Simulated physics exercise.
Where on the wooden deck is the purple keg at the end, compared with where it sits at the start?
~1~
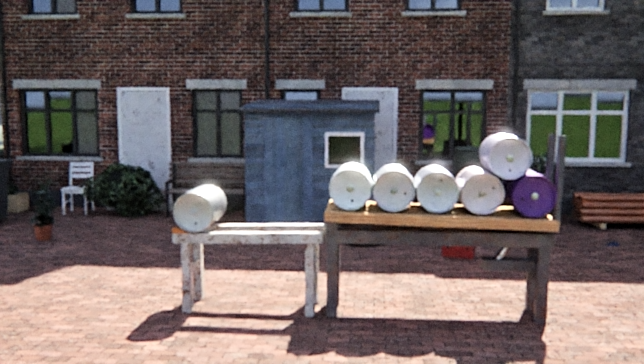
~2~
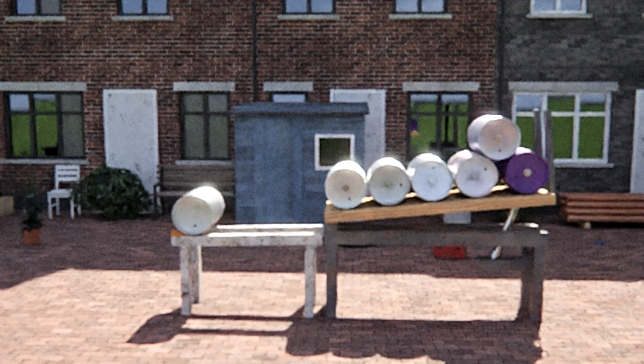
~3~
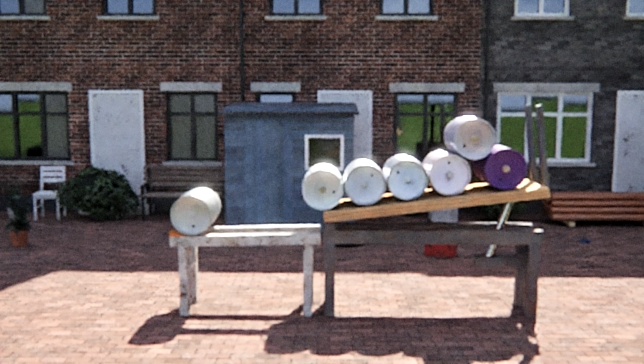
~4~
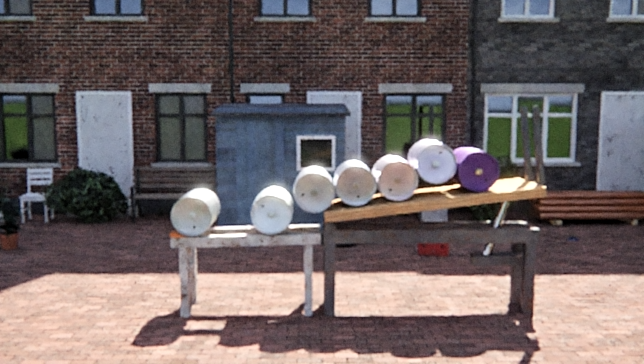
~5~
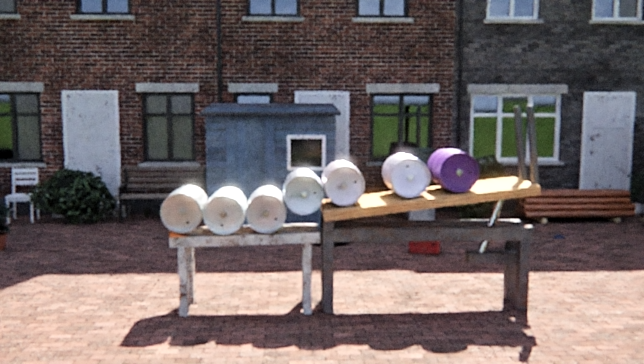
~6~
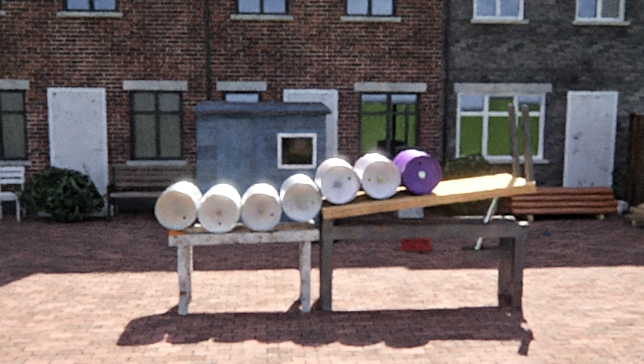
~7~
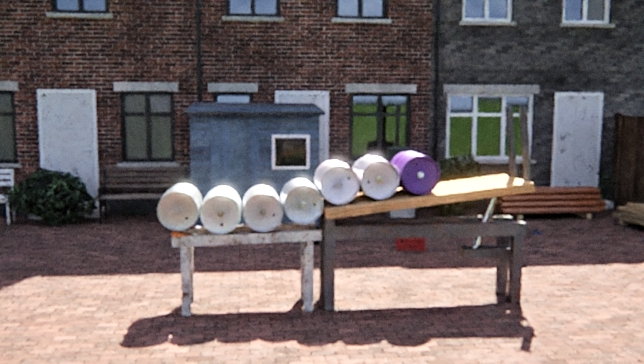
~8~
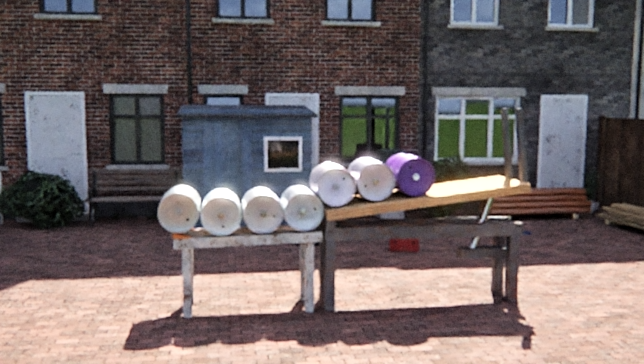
At the start it sits at the far right end of the deck, close to the upright post. At the end it rests further left, near the middle of the slope, with bare deck between it and the post.
